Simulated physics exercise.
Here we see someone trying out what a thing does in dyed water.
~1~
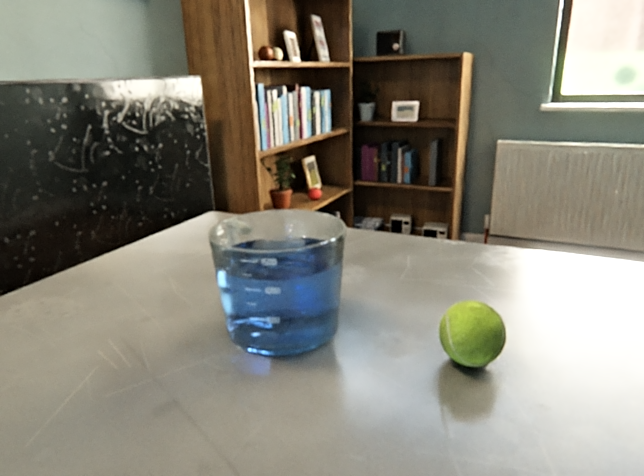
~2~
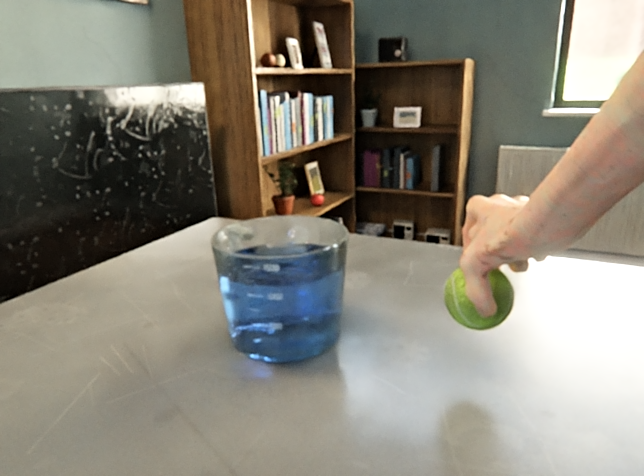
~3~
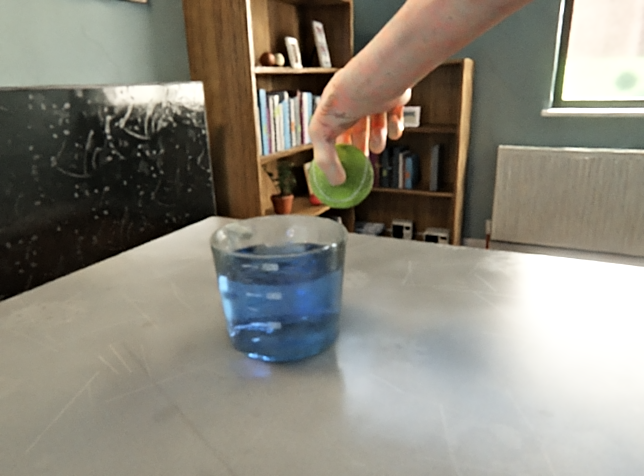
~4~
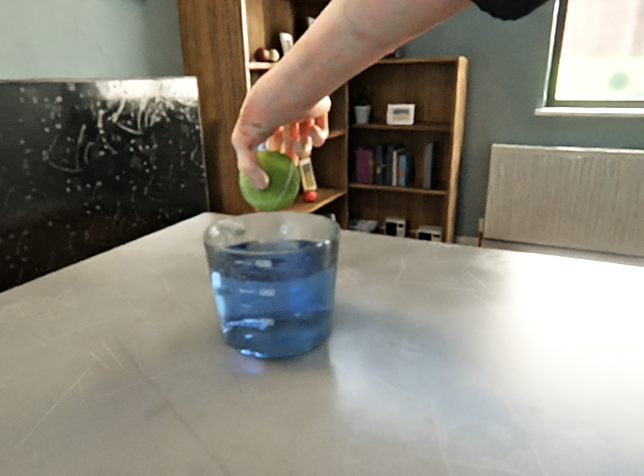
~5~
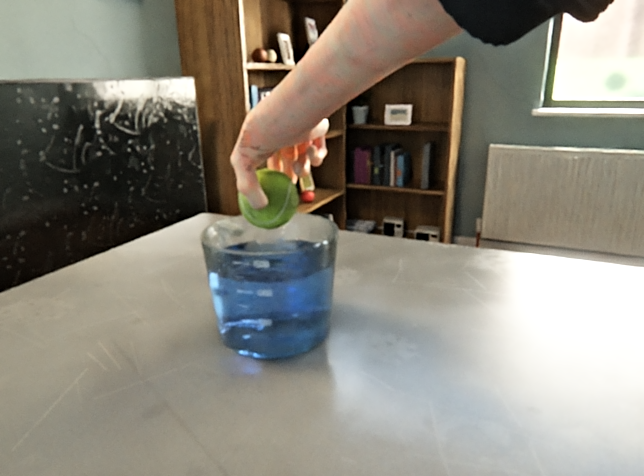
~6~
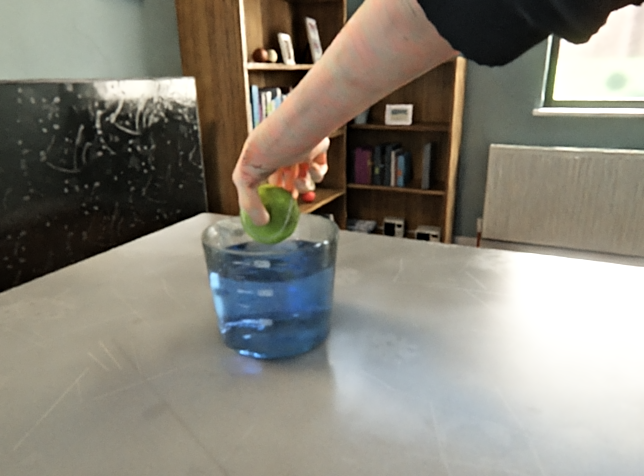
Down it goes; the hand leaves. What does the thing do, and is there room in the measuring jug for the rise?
Well, it does not go down, and as for the measuring jug, it manages without spilling.
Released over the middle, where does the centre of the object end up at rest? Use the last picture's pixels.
Resting centre, last frame: About (272, 251).
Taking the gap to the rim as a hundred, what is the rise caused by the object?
Result: 10 per cent.
Shortly, the tennis ball enters the dyed water; the measuring jug is about three quarters full.
Then, the tennis ball comes up again; the measuring jug is about three quarters full.
At the finish, the tennis ball bobs at the top; the measuring jug is about three quarters full; no mess.
